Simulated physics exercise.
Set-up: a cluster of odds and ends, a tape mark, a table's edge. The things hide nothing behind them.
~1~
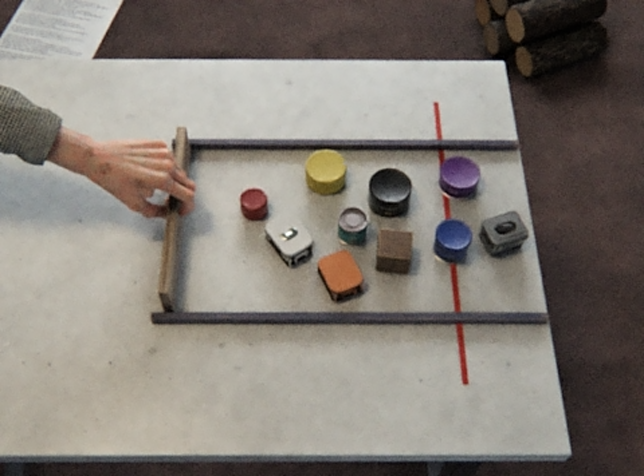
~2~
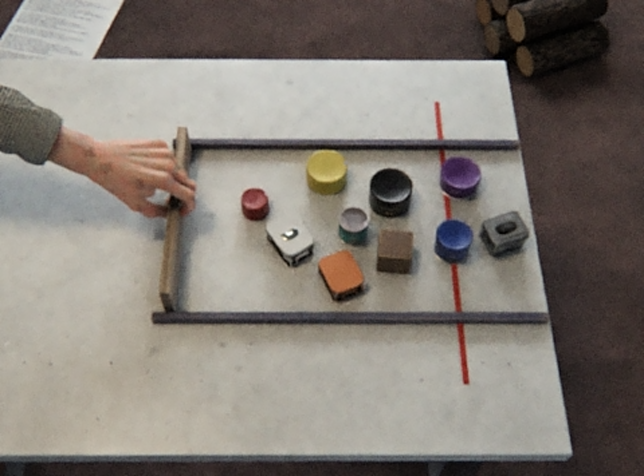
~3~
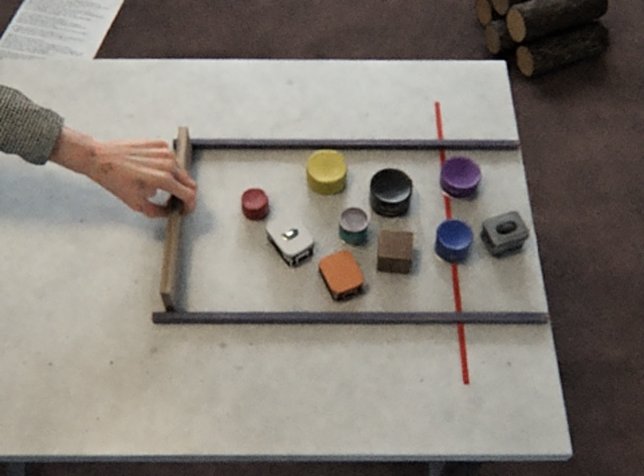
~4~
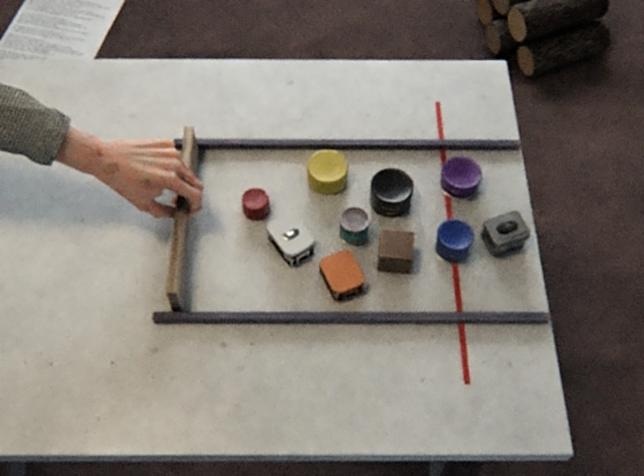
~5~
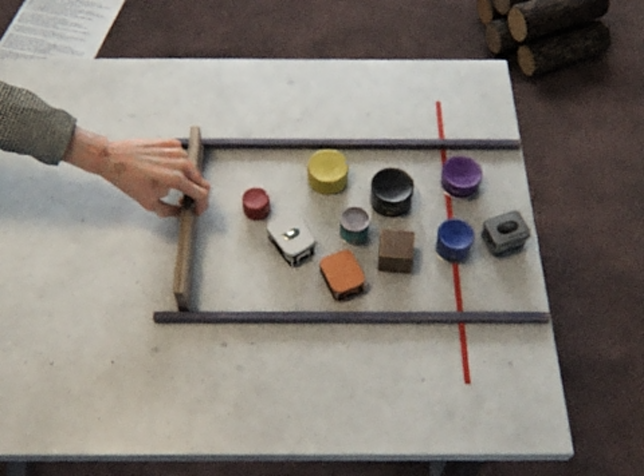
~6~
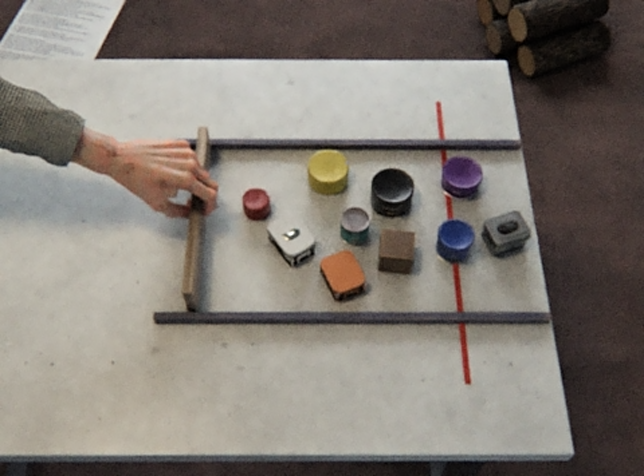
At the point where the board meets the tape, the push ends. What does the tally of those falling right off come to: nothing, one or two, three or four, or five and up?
Going by the pictures, one or two pieces get pushed right off.
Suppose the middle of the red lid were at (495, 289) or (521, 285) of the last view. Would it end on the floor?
One after the other: It keeps its spot; it keeps its spot.
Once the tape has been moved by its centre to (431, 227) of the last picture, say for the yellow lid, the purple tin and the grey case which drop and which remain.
In short: Yellow lid safe, purple tin safe, grey case gone.
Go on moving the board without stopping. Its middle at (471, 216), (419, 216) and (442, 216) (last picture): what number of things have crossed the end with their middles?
In order: 2, 0, 1.
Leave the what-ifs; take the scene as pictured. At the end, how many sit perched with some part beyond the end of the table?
Looks like 1 of them.
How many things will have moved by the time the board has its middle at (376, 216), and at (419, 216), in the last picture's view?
By the first moment it's 8, by the second it's 10.
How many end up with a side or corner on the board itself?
4 in contact.
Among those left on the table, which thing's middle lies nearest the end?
That would be the blue tin.
A little later, none off yet; grey case at rest near (505, 234); purple tin at rest near (461, 178); blue tin at rest near (454, 242).
When it is over, the number that fall off is one or two; down, grey case.
